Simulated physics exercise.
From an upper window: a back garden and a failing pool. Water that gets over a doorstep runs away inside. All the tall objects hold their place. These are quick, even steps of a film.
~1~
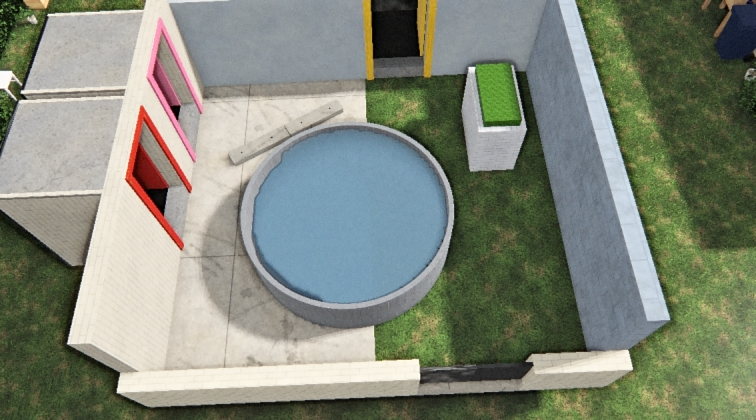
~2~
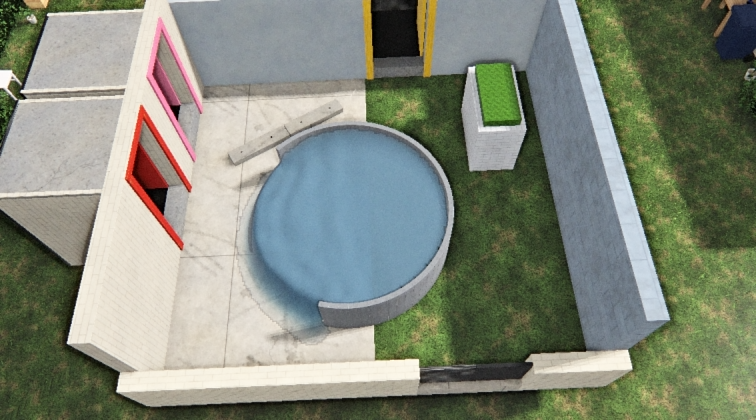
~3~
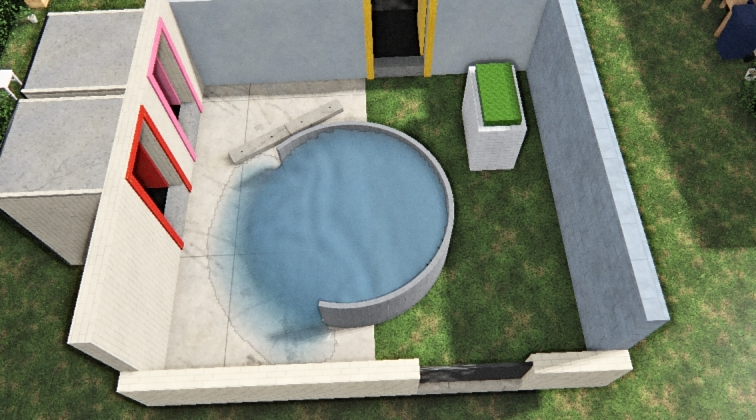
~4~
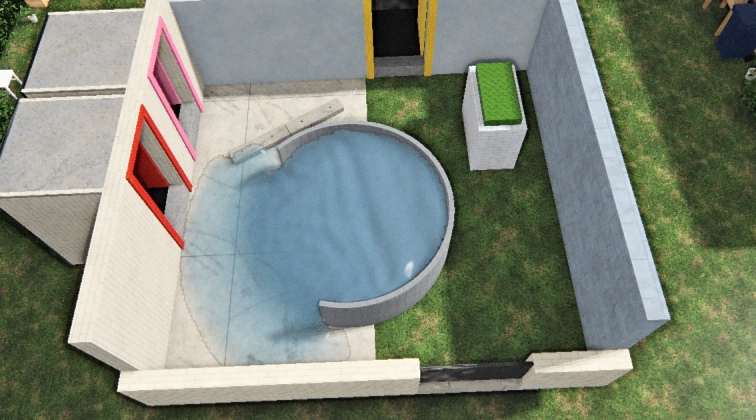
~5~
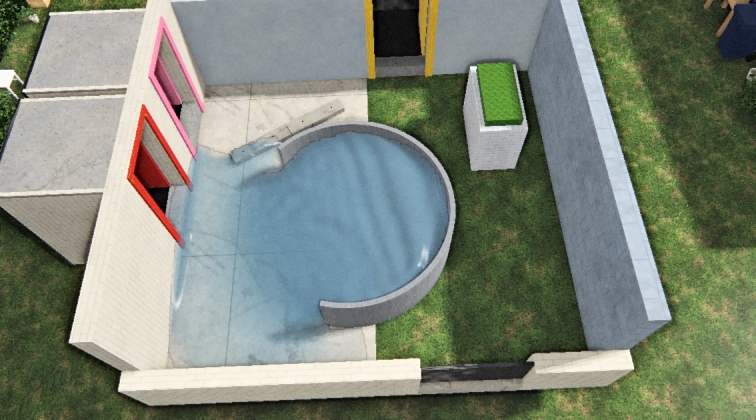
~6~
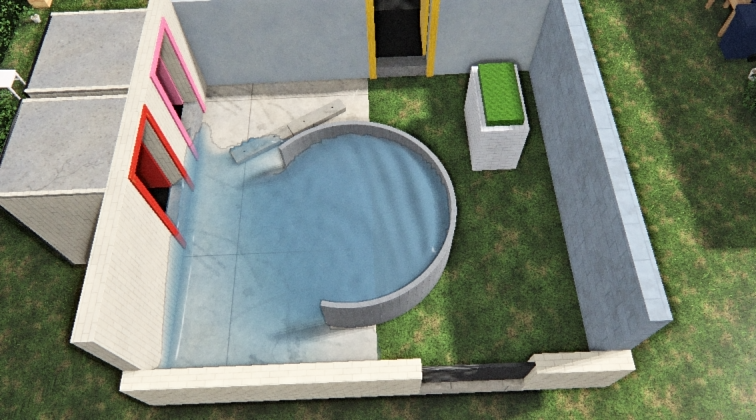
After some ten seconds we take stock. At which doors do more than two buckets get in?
In the end: The pink door holds within the limit; the yellow door holds within the limit; the red door floods.
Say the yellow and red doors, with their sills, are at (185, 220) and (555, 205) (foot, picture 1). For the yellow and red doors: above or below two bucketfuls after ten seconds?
Then: Yellow door lets more in; red door takes less.
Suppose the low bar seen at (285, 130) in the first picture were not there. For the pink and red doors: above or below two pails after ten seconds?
My reading: Pink door keeps below it; red door lets more in.
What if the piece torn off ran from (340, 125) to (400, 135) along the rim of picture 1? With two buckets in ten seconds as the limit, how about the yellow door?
One by one: Yellow door passes that mark.
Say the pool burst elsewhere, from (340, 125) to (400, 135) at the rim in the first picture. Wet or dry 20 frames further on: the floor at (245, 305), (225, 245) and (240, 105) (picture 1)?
In turn: Dry, wet, covered.
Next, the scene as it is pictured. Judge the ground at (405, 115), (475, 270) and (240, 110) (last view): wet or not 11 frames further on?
As listed: Not flooded, not flooded, covered.
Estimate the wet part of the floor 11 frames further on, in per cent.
Near 50 in a hundred.
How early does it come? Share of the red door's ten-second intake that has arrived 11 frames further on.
I make it 70 per cent.
A moment on, water covers 40 % of the floor; the pink door wet at the sill, nothing in, the yellow door not reached, the red door over two buckets in.
Next, water covers 50 % of the floor; the pink door wet at the sill, nothing in, the yellow door not reached, the red door far over two buckets in.
Then, water covers 75 % of the floor; the pink door wet at the sill, nothing in, the yellow door wet at the sill, nothing in, the red door far over two buckets in.
Later, water covers 100 % of the floor; the pink door wet at the sill, nothing in, the yellow door wet at the sill, nothing in, the red door far over two buckets in.
In the end, water covers 100 % of the floor; the pink door wet at the sill, nothing in, the yellow door wet at the sill, nothing in, the red door far over two buckets in.
